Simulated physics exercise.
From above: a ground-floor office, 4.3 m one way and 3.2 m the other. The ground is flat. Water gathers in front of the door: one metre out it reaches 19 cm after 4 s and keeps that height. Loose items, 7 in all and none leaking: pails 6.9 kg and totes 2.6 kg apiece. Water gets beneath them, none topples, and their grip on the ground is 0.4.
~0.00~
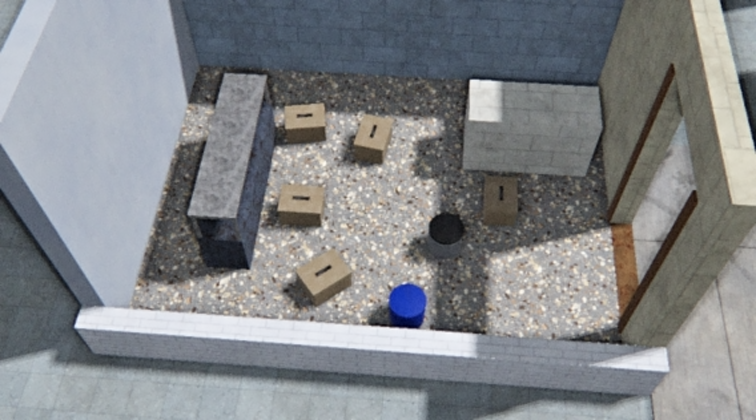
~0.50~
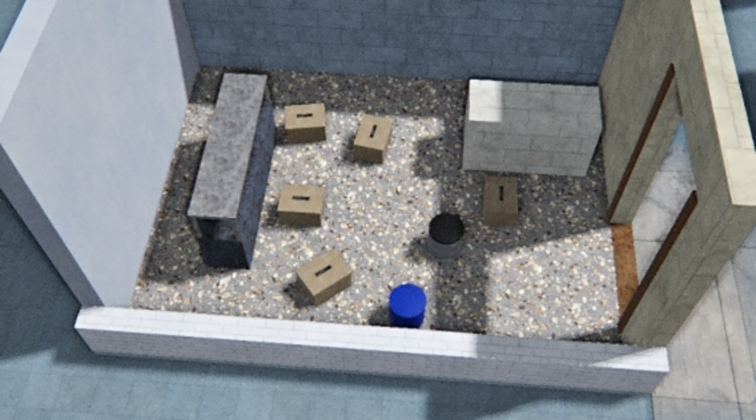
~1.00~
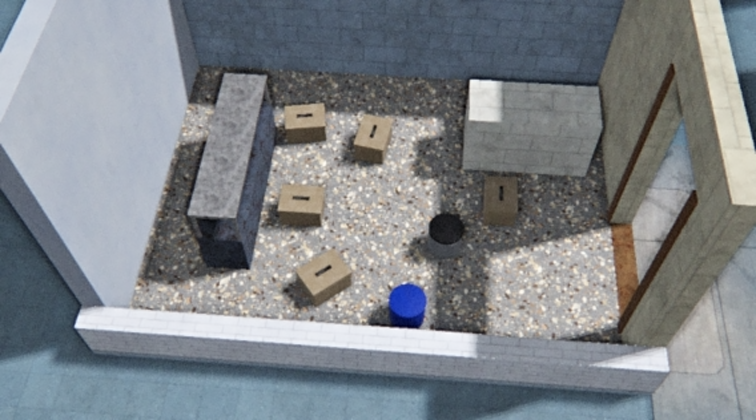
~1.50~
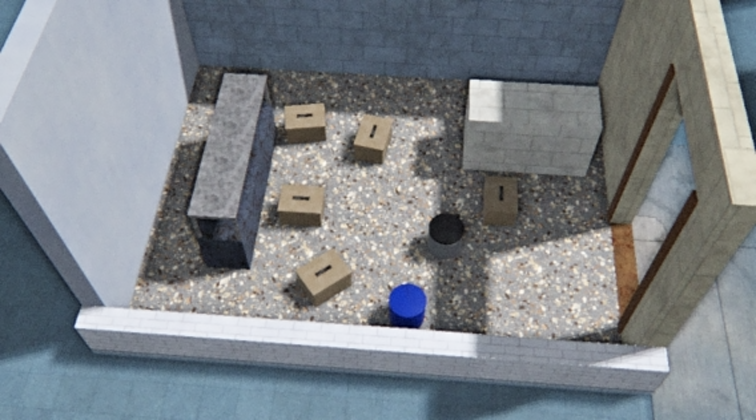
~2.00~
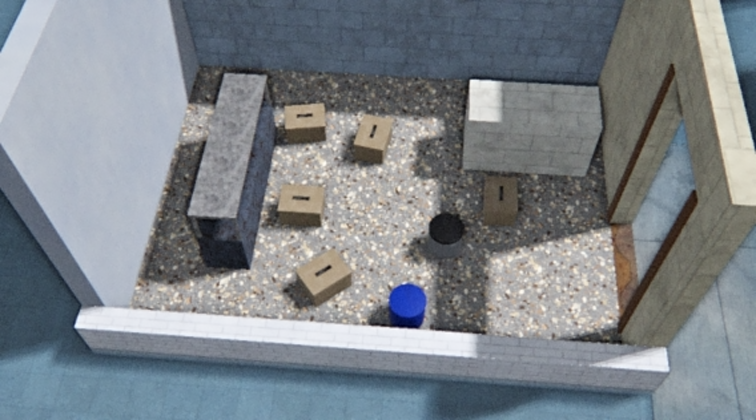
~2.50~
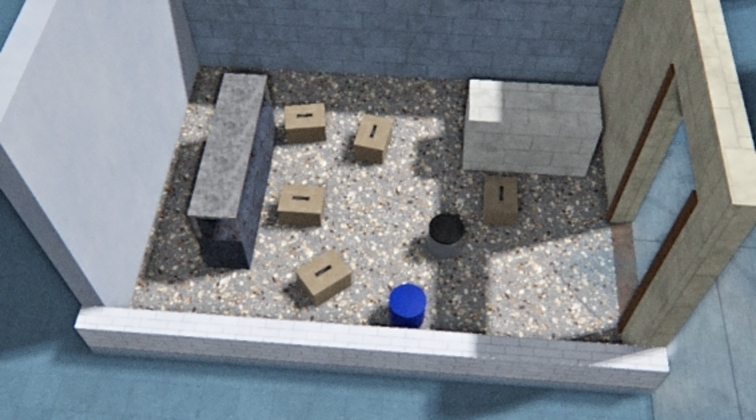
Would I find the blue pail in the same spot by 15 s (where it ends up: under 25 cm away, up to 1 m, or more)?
The blue pail gets carried off.
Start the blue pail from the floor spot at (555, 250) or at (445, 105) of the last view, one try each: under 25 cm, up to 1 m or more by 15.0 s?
In that order: It gets carried off; it ends far away.
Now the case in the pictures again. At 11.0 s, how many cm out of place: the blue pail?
About 250 cm.
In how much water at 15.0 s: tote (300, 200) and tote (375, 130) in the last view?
About 17 and 17 cm.
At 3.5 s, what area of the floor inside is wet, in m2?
Roughly 2.0 m2.
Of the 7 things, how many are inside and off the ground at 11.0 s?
7 of them.
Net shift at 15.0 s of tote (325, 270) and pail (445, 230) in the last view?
In turn: 250 cm, 140 cm.
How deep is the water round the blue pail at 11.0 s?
Roughly 14 cm.
After 3.5 s the blue pail is near (408, 300), 0.0 m from its start, aground; 0 afloat.
After 6.8 s the blue pail is near (256, 284), 1.3 m from its start, aground; 5 afloat.
After 11.0 s the blue pail is near (181, 180), 2.4 m from its start, afloat; 7 afloat.
After 15.0 s the blue pail is near (215, 116), 2.7 m from its start, afloat; 7 afloat.
